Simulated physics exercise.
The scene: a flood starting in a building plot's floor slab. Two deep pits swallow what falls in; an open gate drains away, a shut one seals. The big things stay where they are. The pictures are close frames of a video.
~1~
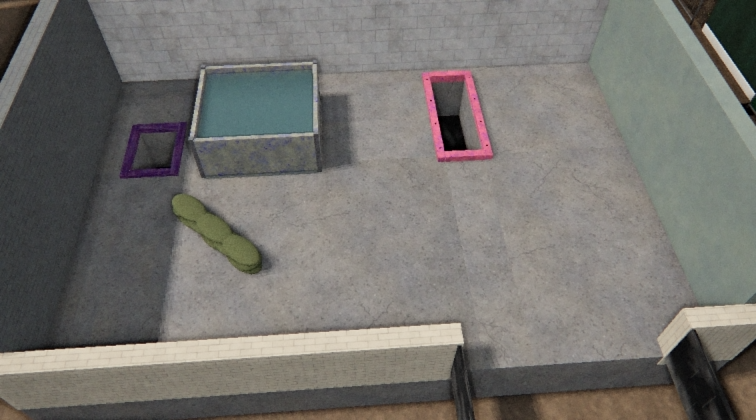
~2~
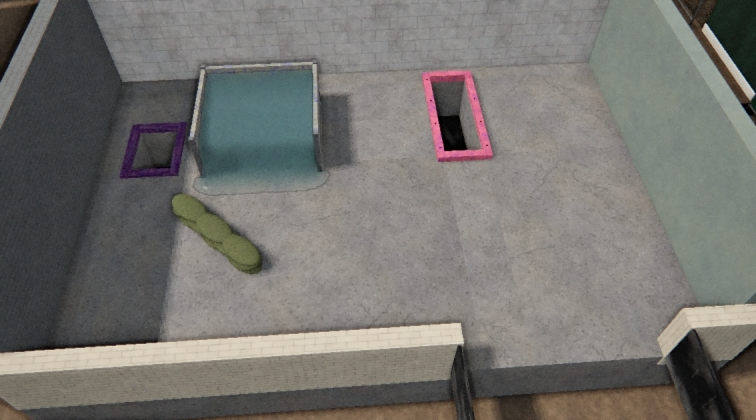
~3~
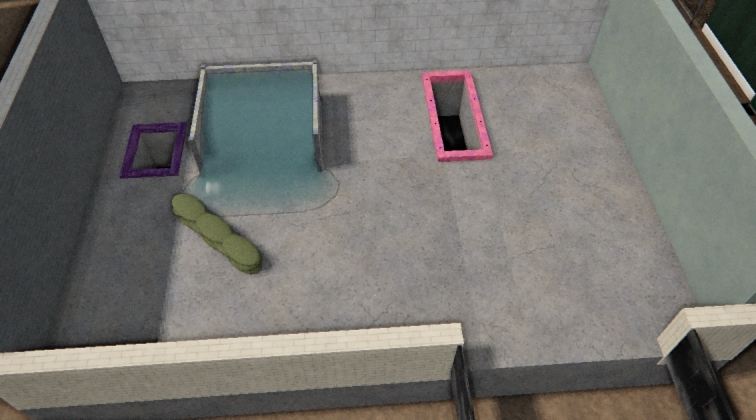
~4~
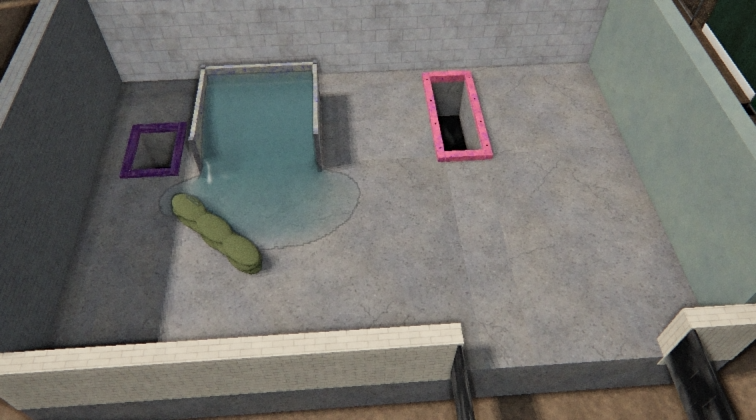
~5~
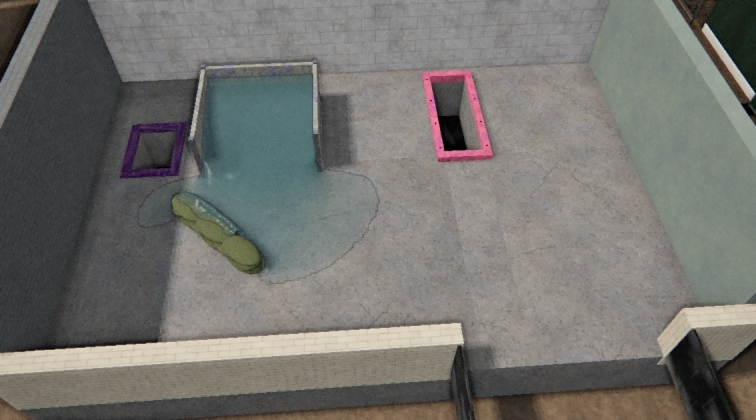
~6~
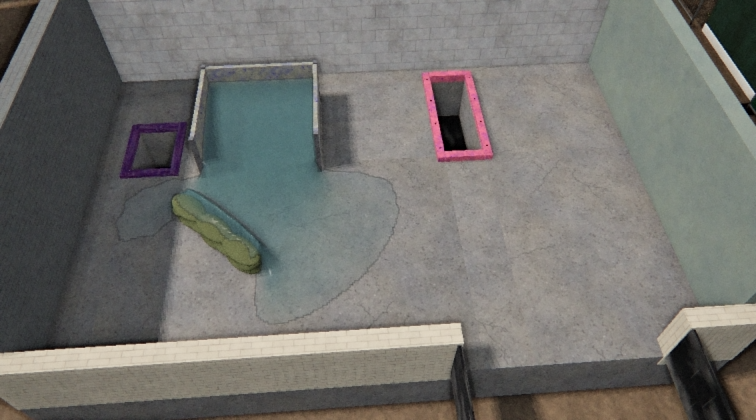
Walled concrete floor slab with purple-rimmed and pink-rimmed pits, water pouring from an opened tank, spreading forward and around a green barrier.
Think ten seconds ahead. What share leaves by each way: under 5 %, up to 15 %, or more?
One by one: The gate takes over 15 %; the pink pit takes under 5 %; the purple pit takes under 5 %.
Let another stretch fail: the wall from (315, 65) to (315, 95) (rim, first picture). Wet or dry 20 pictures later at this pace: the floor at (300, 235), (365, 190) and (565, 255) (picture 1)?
One after the other: Not flooded, clear, under water.
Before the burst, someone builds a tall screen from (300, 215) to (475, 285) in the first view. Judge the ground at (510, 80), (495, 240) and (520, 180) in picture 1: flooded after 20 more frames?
In that order: Free of water, covered, covered.
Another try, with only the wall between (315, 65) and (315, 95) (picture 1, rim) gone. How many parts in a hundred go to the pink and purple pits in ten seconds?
In per cent: Pink 35, purple 0.
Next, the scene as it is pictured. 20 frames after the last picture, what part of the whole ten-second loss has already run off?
Close to 35 %.
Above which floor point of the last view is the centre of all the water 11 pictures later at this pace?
Around (294, 230).
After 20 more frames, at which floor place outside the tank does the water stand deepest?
At about (697, 321).
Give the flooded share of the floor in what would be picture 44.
Roughly 75 per cent.
A moment on, water covers 25 % of the floor; the gate 0 %, the pink pit 0 %, the purple pit 0 %.
Next, water covers 35 % of the floor; the gate 1 %, the pink pit 0 %, the purple pit 0 %.
Then, water covers 55 % of the floor; the gate 8 %, the pink pit 0 %, the purple pit 1 %.
Later, water covers 75 % of the floor; the gate 16 %, the pink pit 0 %, the purple pit 1 %.
In the end, water covers 85 % of the floor; the gate 24 %, the pink pit 0 %, the purple pit 1 %.
